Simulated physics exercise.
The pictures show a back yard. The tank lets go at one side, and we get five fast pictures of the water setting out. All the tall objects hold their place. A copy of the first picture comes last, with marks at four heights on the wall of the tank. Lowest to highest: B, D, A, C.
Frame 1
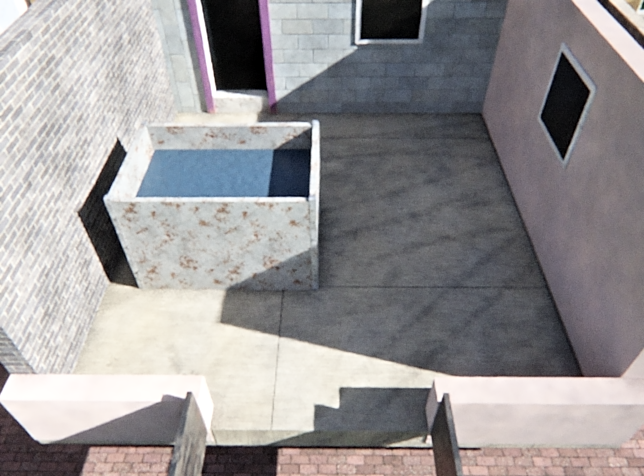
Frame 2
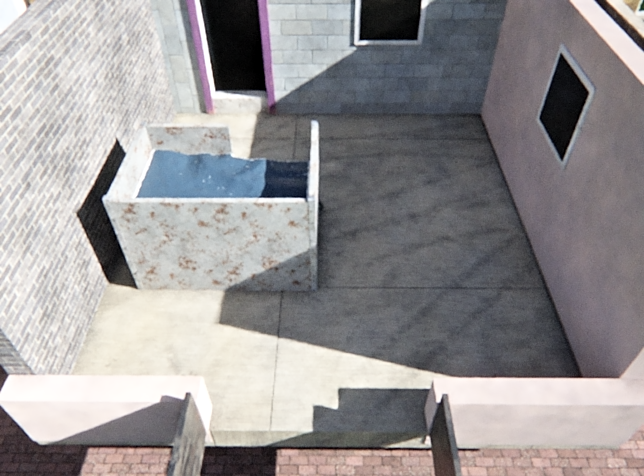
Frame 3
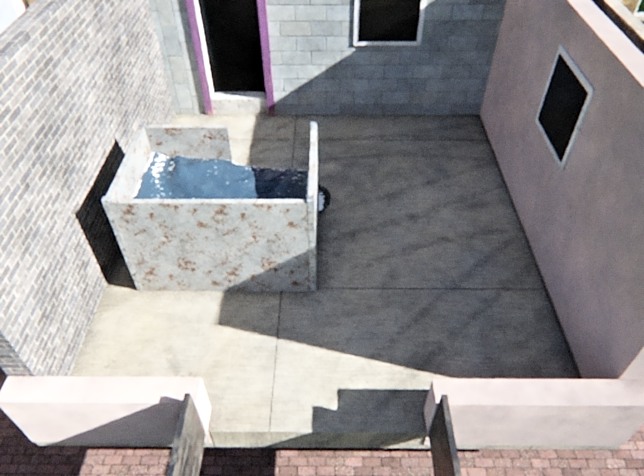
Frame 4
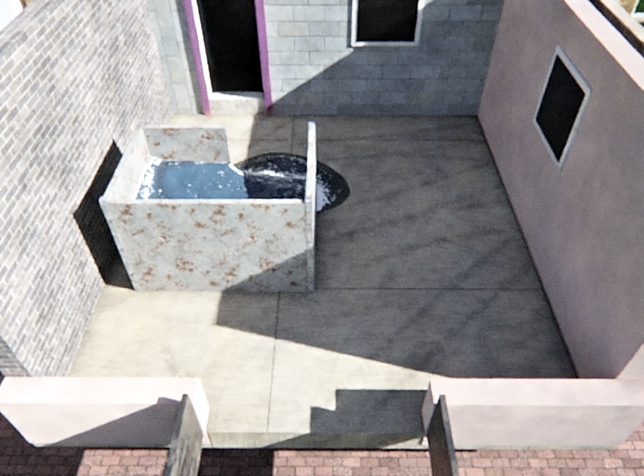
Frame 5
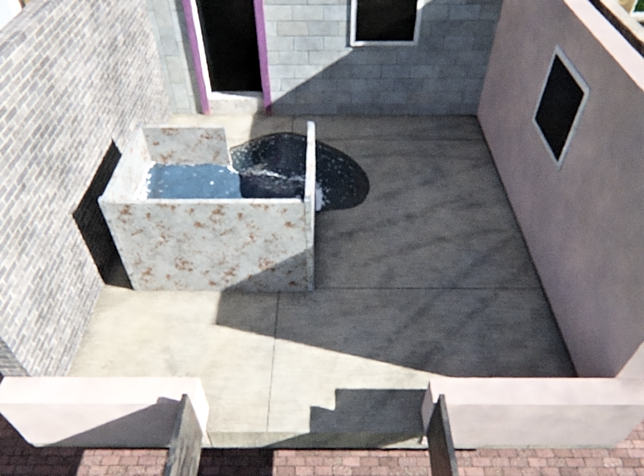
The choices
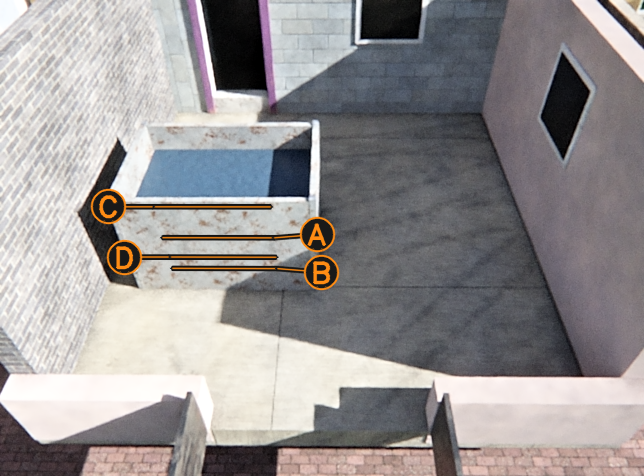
The video shows a walled back yard with a speckled tank of still blue water beside the left brick wall; the water ripples and drops, then flows out at the tank's back right, spreading a dark, rounded pool across the concrete.
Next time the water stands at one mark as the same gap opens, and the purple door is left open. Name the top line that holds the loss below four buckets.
It is A.
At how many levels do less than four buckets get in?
Three.
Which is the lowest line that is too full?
C it is.
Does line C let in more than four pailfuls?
Yes, it does.
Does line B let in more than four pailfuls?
No, that is safe.
On the marked copy, A at (218, 237); B at (224, 268); C at (211, 206); D at (222, 257); from the bottom up B, D, A, C.
With A, a bucket or two gets in.
With B, nothing gets over.
With C, about 12 bucketfuls get in.
With D, nothing gets over.
